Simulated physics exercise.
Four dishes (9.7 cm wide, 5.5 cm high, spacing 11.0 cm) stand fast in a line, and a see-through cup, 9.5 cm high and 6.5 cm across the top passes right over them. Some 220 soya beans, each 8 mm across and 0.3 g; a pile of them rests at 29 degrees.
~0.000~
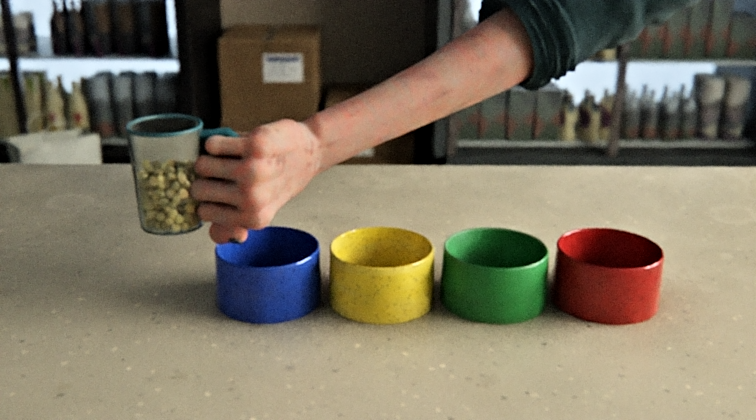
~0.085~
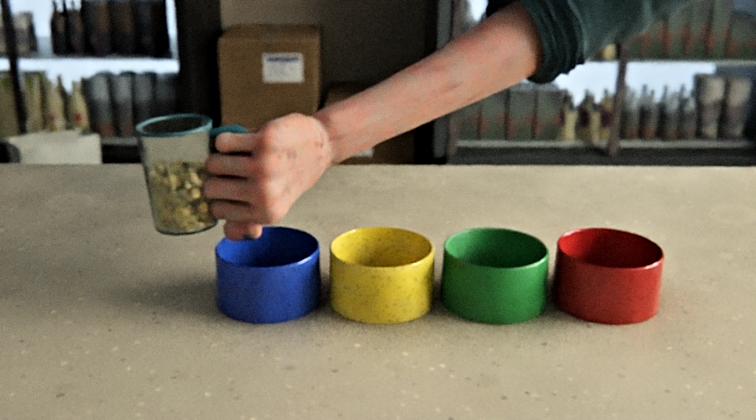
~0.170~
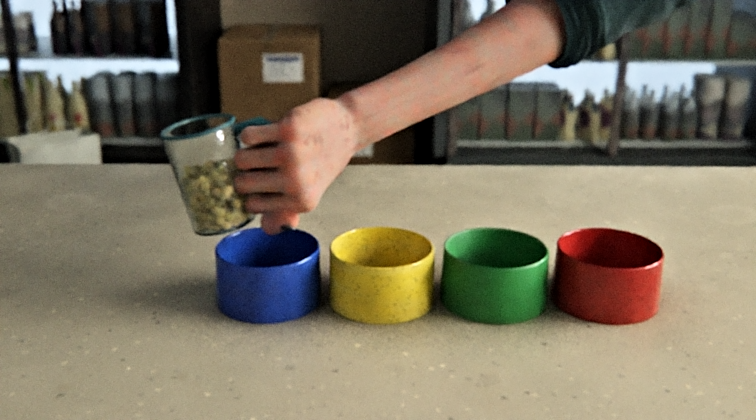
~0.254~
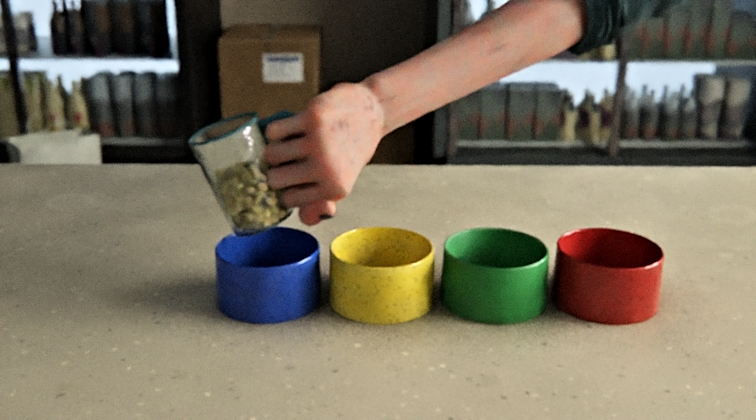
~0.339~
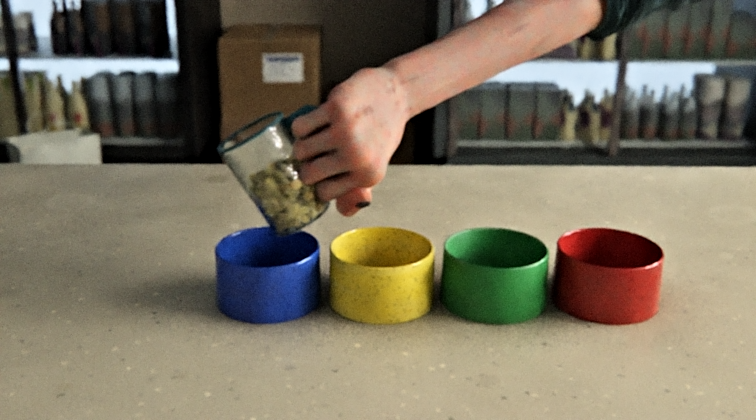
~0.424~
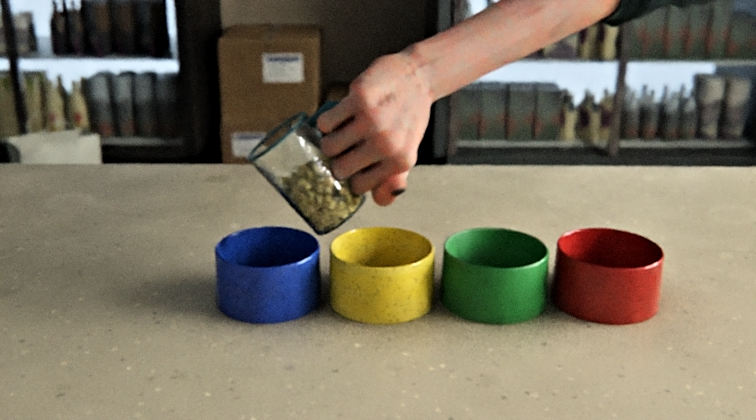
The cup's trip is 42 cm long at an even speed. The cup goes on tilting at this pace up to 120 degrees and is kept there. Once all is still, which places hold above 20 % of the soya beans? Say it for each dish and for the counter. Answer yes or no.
Red yes, blue no, green yes, yellow no, counter yes.
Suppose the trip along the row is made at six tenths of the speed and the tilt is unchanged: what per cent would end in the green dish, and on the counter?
In that case green 10; counter 10.
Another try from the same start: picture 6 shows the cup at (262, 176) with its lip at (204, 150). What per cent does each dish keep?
Red 0, blue 0, green 80, yellow 0.
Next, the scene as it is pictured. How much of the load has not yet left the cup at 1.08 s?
About 100 per cent.
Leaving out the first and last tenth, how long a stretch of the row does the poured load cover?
Some 13 cm.
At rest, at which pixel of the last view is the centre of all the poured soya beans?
Around (549, 290).
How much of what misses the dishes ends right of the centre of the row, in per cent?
Roughly 100 per cent.
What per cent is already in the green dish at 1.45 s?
About 20 per cent by then.
Then, at 0.82 s, tilt 77 degrees; cup holds 100 %.
After 1.08 s, tilt 104 degrees; cup holds 100 %.
Then, at 1.45 s, tilt 120 degrees; cup holds 35 %, red 25 %, green 20 %.
By 2.3 s all is still; red 35 %, blue 0 %, green 30 %, yellow 0 %, counter 35 %.
